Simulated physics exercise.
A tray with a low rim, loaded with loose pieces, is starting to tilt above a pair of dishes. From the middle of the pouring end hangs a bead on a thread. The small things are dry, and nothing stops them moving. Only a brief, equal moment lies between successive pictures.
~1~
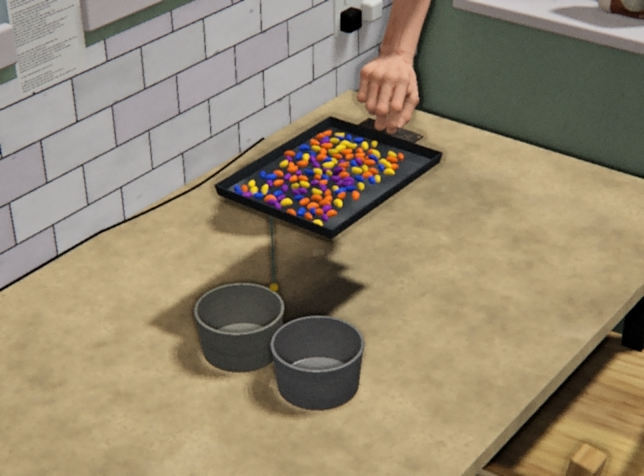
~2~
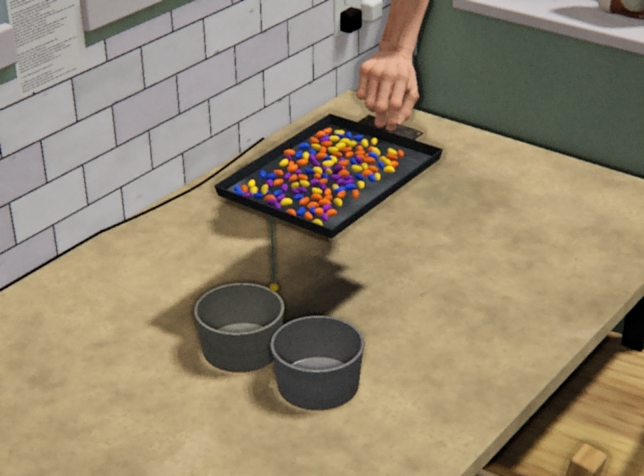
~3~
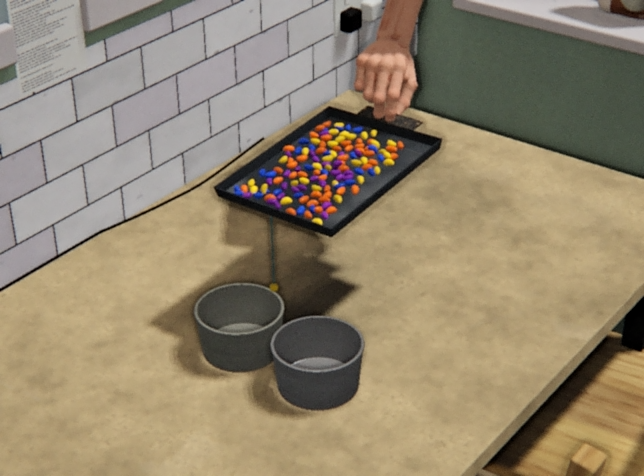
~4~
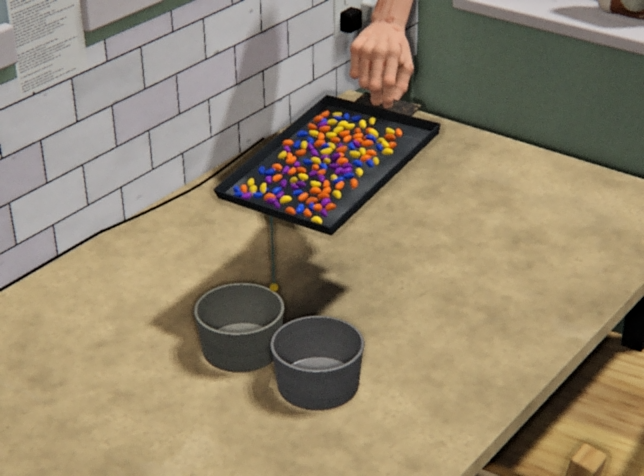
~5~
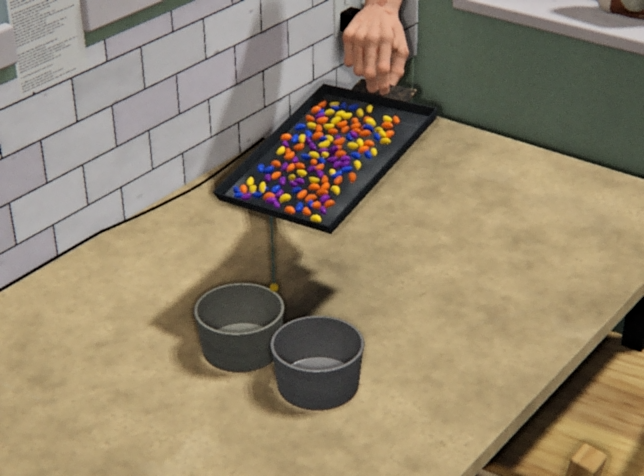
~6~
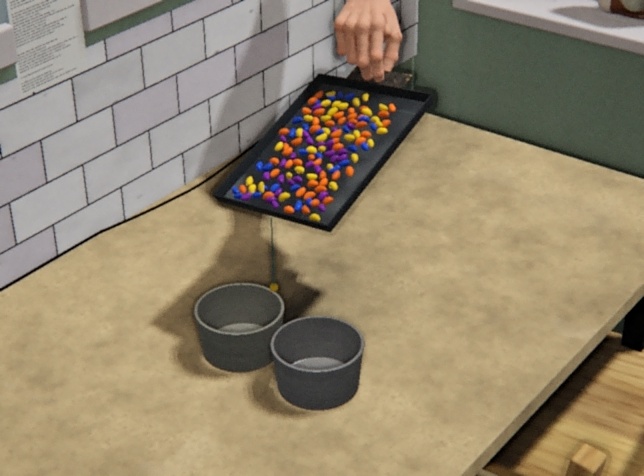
The clip opens on a hand holding a dark, low-rimmed tray of colourful jelly beans above two grey dishes on a counter, a bead hanging beneath it on a thread. The hand gradually raises the far end, and the tray slopes more steeply, its pouring end dipping slightly at the left corner.
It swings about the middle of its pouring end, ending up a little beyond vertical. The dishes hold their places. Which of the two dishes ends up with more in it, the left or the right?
The left one.
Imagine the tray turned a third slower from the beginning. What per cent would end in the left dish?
About 60 %.
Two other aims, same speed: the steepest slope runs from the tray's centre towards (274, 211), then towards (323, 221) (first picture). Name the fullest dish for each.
First case: The dish at left. Second case: The dish at right.
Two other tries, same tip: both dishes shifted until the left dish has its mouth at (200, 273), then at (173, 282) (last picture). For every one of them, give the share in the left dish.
It would be near 40 per cent first and near 20 per cent second.
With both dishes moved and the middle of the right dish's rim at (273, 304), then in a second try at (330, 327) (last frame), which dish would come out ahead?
For the first place, the dish on the left side; for the second, the dish on the left side.
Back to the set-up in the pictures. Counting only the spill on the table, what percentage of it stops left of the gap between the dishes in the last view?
Close to 90 %.
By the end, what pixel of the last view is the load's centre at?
I'd say the middle ends up at about (226, 335).
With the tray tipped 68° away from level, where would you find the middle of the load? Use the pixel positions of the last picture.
Close to (255, 172).
Soon, tray tipped steeply; nearly all on the tray; a stray few in the left dish; a stray few in the air.
A while on, tray tipped past a quarter turn; about a quarter on the tray; about a quarter in the left dish; about a quarter outside both; about a third in the air.
Towards the end, tray tipped past a quarter turn; about half in the left dish; about half outside both.
Finally, tray tipped past a quarter turn; none in the right dish; about half in the left dish; about half outside both.
